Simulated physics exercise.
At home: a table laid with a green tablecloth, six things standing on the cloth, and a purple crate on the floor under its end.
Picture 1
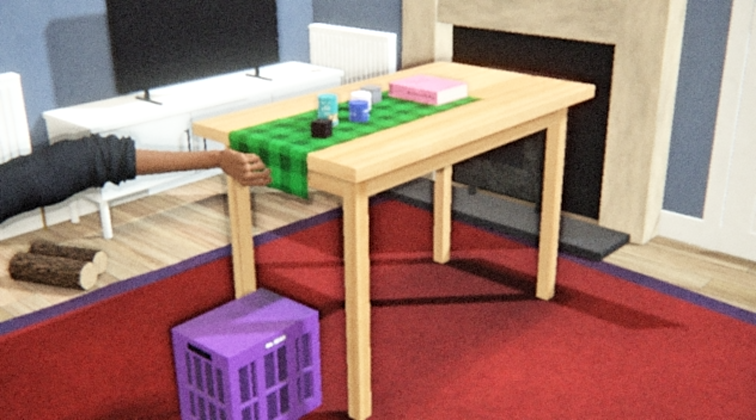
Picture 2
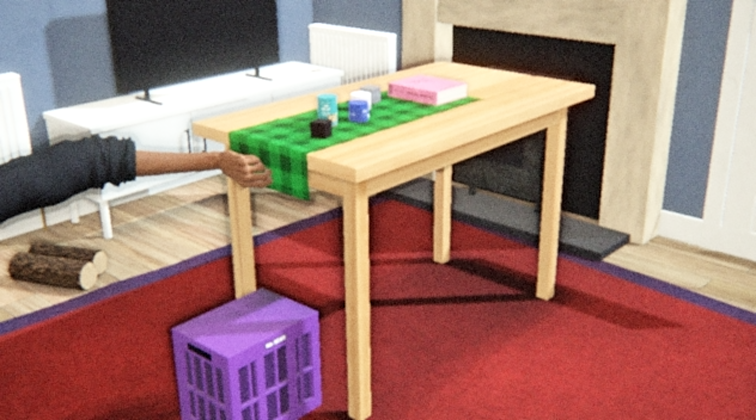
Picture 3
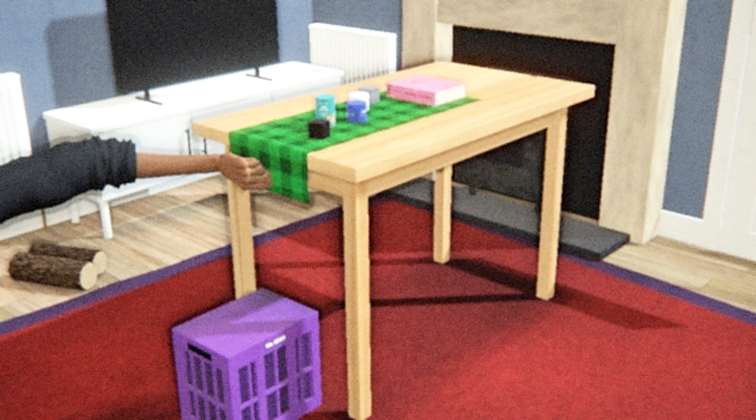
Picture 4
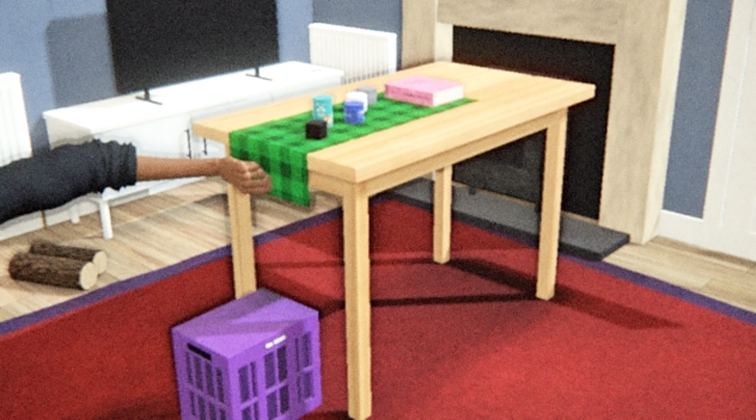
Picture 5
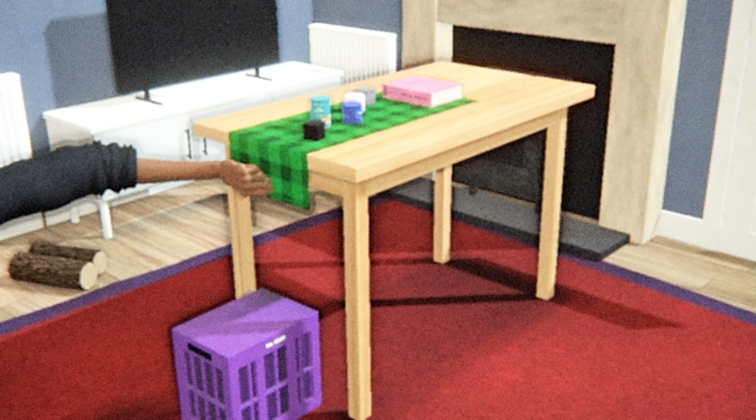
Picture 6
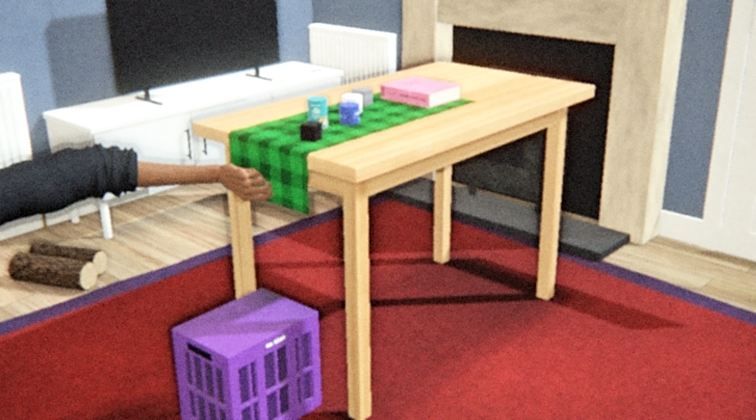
A hand at the left slowly drew the green checked cloth a little way over the table's near end, and the small pots, cubes and pink book on it shifted along with it, above a purple crate.
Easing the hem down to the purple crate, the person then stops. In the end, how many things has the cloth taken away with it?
Three pieces drop off.
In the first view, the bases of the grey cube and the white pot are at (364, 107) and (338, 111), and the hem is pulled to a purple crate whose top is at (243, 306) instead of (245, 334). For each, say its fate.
The grey cube ends up still on top and the white pot ends up still on top.
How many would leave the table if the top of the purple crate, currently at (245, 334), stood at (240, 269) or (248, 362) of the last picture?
Going over the edge would be 1 and 4.
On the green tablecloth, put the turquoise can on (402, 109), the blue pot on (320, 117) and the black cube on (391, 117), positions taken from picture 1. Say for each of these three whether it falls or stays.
Turquoise can kept, blue pot dropped, black cube kept.
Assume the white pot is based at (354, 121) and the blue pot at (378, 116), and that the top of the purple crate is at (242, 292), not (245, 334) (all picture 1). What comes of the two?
Result: White pot still there, blue pot still there.
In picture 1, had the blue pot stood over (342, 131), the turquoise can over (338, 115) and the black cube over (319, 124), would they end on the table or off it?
The blue pot is off the top, the turquoise can is off the top, the black cube is off the top.
Early on, hem near (271, 258); black cube gone.
Midway, hem on the crate; black cube, turquoise can and blue pot gone.
Finally, hem on the crate; black cube, turquoise can and blue pot gone. The table loses three.
